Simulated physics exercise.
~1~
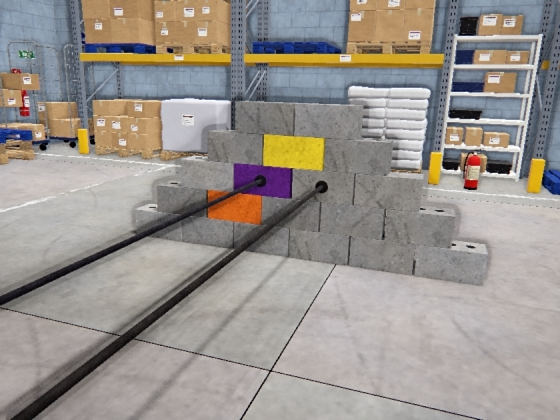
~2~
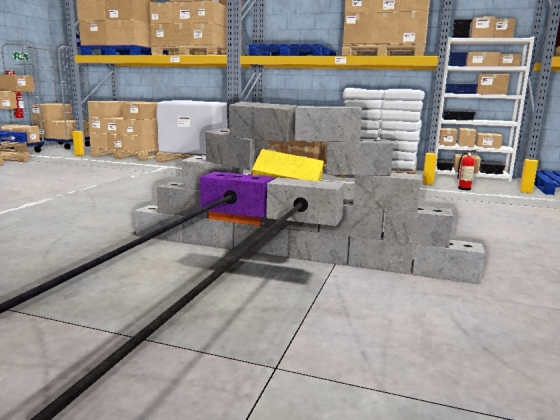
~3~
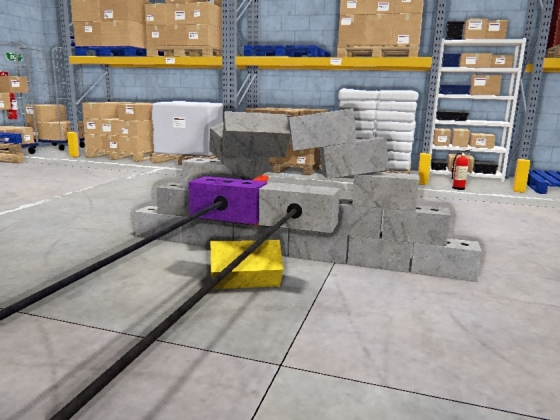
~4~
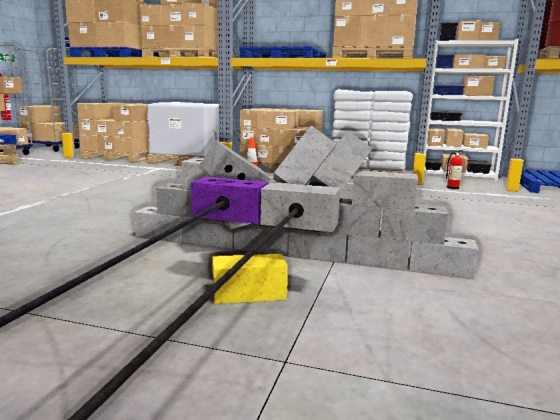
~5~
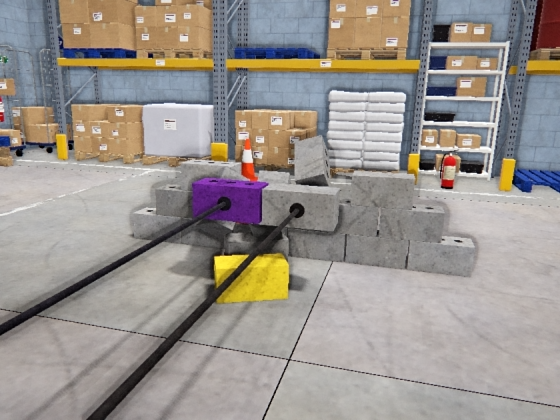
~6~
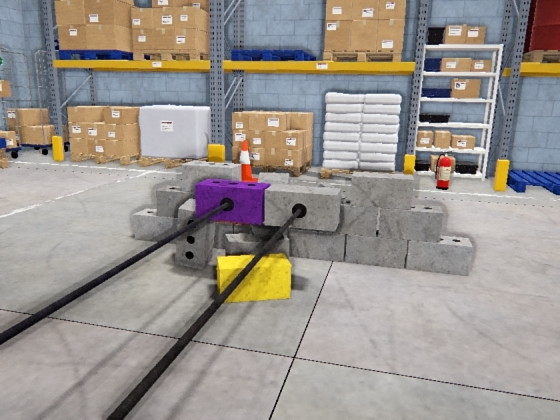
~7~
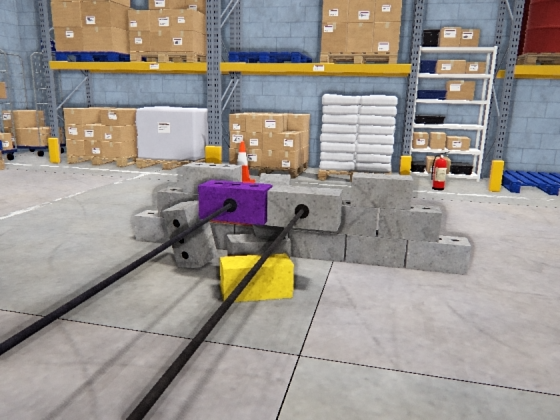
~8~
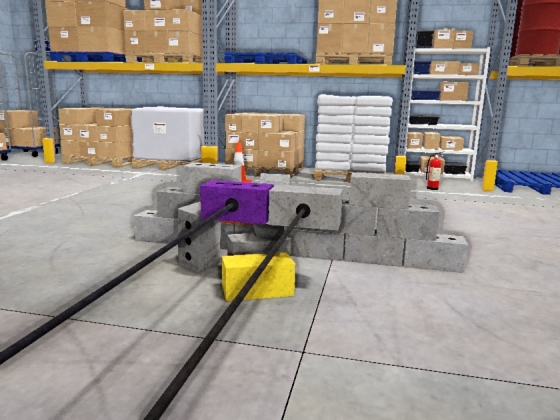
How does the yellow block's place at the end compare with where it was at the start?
At the start it sits high in the wall, just above the purple block and its grey neighbour. At the end it lies on the floor in front of the wall, lower than the purple block.
Two dark poles draw a purple block and its grey neighbour out of a stepped concrete block wall in a warehouse; the yellow block above tips and drops to the floor in front, more grey blocks tumble, and the pulled pair ends held out on the poles.
